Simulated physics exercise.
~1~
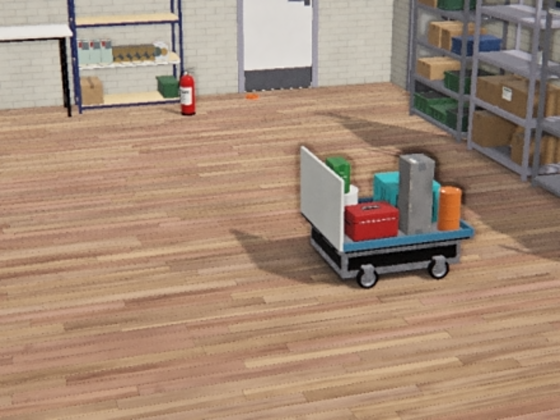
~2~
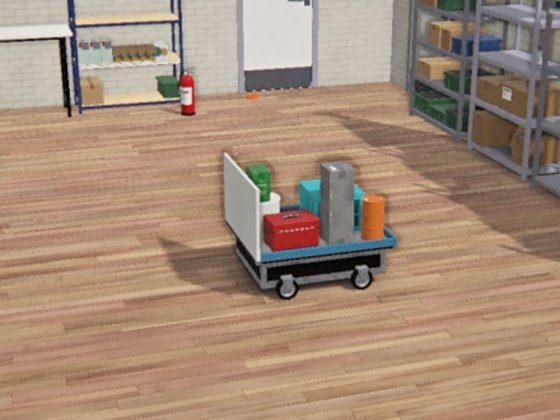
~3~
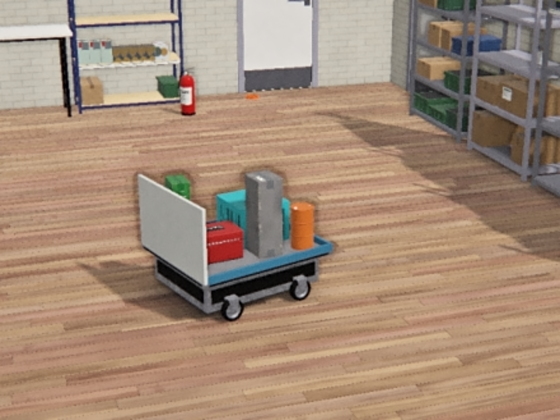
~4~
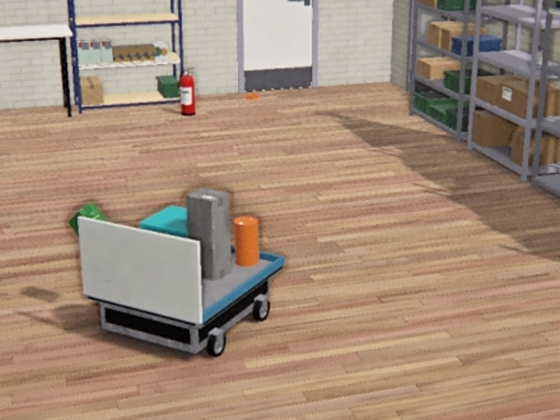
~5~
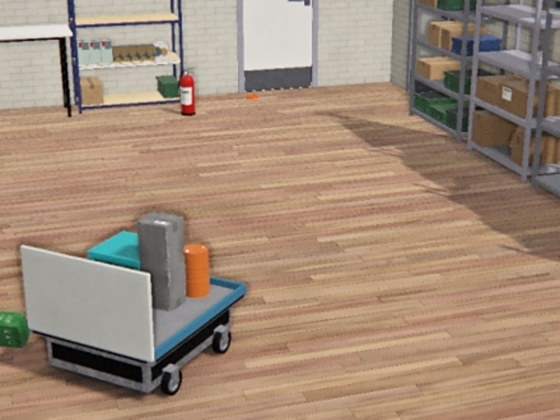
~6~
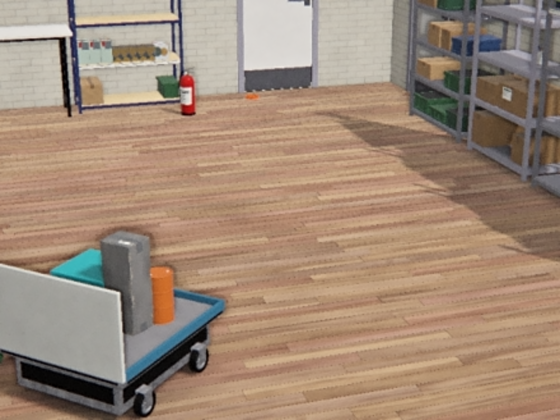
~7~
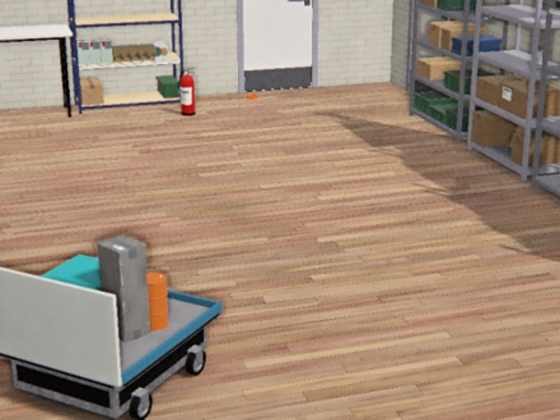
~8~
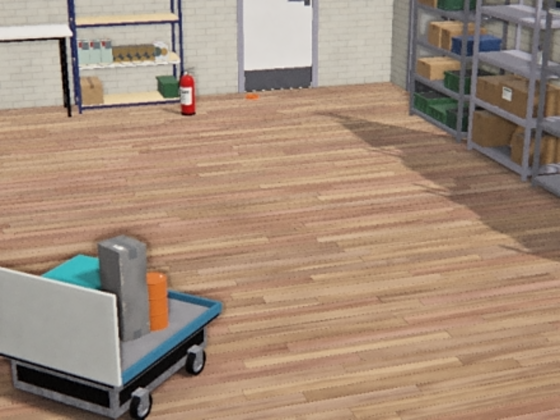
A flat cart loaded with boxes and canisters rolled left across the wooden floor and swung toward the viewer, and a green box tipped off behind its white board; the cart then stopped at lower left, its grey box and orange canister still upright.
